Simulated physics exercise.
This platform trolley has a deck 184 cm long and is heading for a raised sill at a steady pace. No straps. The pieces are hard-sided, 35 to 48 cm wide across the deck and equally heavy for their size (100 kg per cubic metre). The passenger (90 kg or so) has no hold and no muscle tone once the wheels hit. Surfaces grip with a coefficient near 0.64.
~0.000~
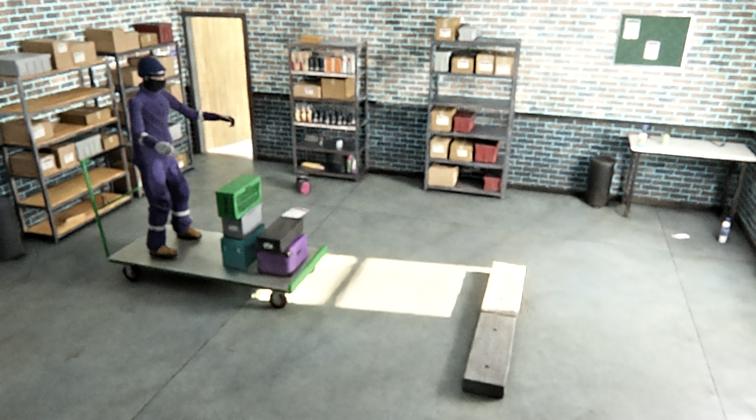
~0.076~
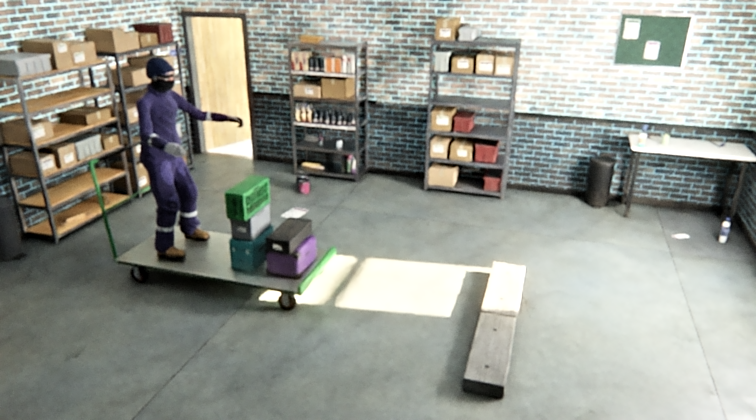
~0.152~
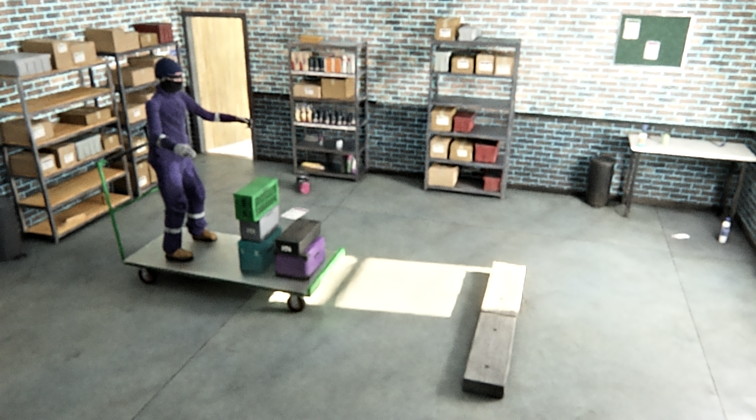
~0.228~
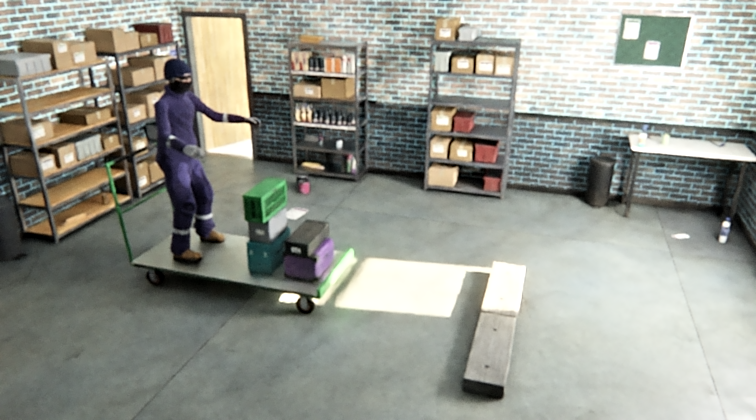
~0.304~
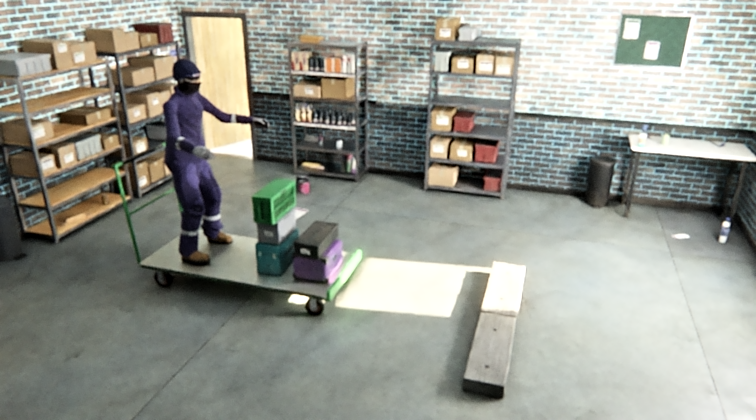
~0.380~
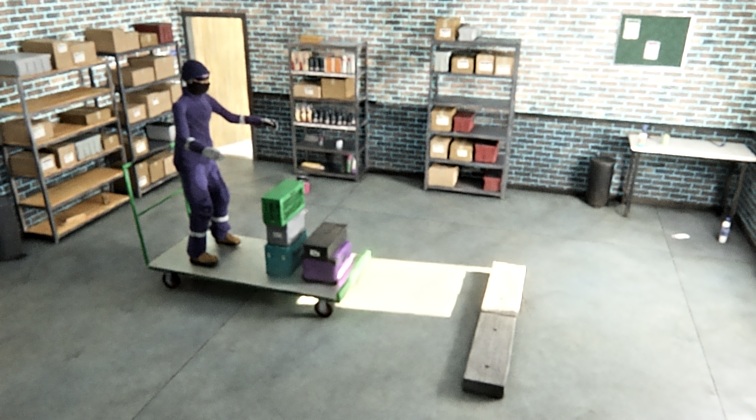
The clip opens on a purple-clad figure in a dark cap standing on a flat trolley at left, near stacked boxes and totes, one arm extended. The trolley rolls steadily a short way rightward across the workshop floor, carrying the figure and the stack closer to a low sill of planks.
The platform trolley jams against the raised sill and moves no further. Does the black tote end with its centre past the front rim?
The black tote stays on.
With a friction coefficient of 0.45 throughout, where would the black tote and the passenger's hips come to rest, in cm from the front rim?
Then black 80 past, hips 120 behind.
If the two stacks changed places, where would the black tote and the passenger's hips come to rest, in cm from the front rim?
Then black 40 behind, hips 120 behind.
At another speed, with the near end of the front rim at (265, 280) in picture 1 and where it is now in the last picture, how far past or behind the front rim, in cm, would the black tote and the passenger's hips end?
Then black 40 past, hips 110 behind.
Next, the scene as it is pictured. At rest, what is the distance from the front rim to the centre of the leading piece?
Some 60 cm past it.
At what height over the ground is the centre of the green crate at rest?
Roughly 10 cm above it.
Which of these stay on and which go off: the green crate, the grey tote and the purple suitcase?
Green off, grey on, purple on.
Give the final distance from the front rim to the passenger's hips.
About 120 cm behind the rim.
After 1.43 s the deck stops.
After 1.98 s the black tote is 15 cm behind the rim, tilted 0°, near (478, 263) in the last picture's view.
After 2.43 s the black tote is 14 cm behind the rim, tilted 0°, near (479, 264) in the last picture's view.
At rest, 3.8 s, past the rim, green crate; behind it, grey tote, purple suitcase, teal toolbox, black tote and the passenger's hips.
